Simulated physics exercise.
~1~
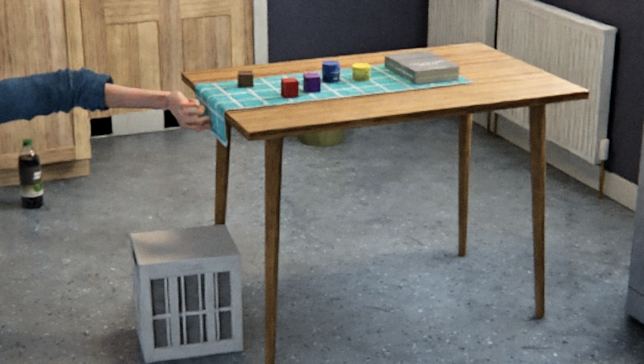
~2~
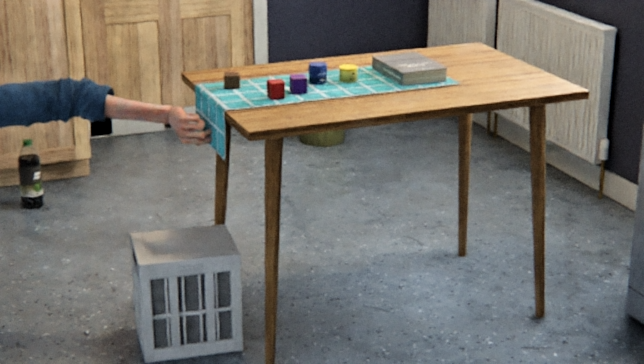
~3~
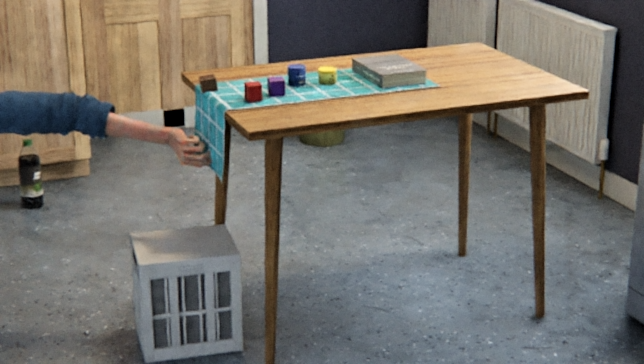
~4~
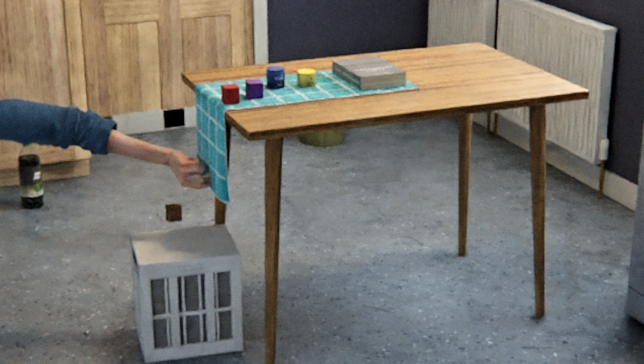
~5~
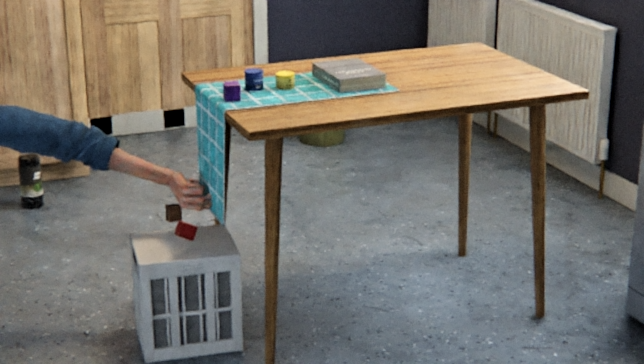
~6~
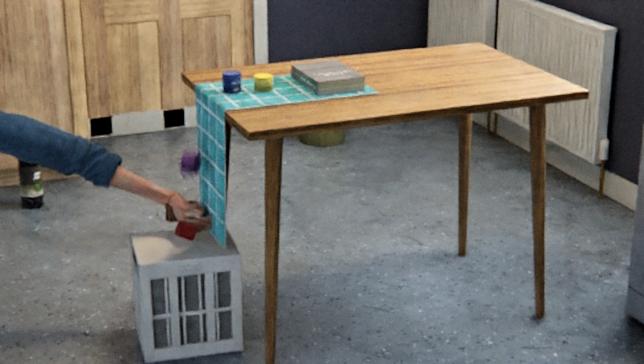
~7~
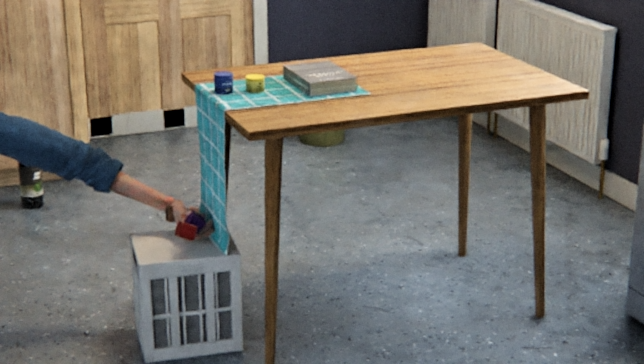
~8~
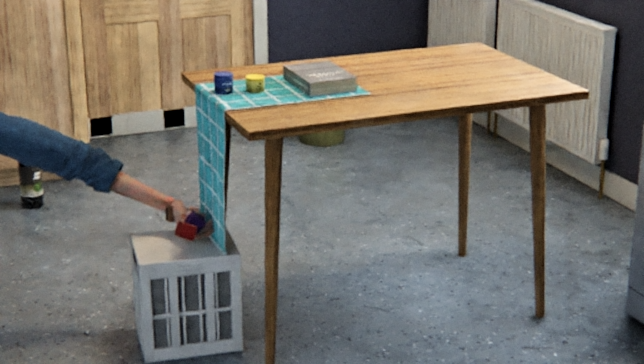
Hand pulling a turquoise cloth down off a table's left end, brown, red and purple blocks dropping, two pots and book staying.
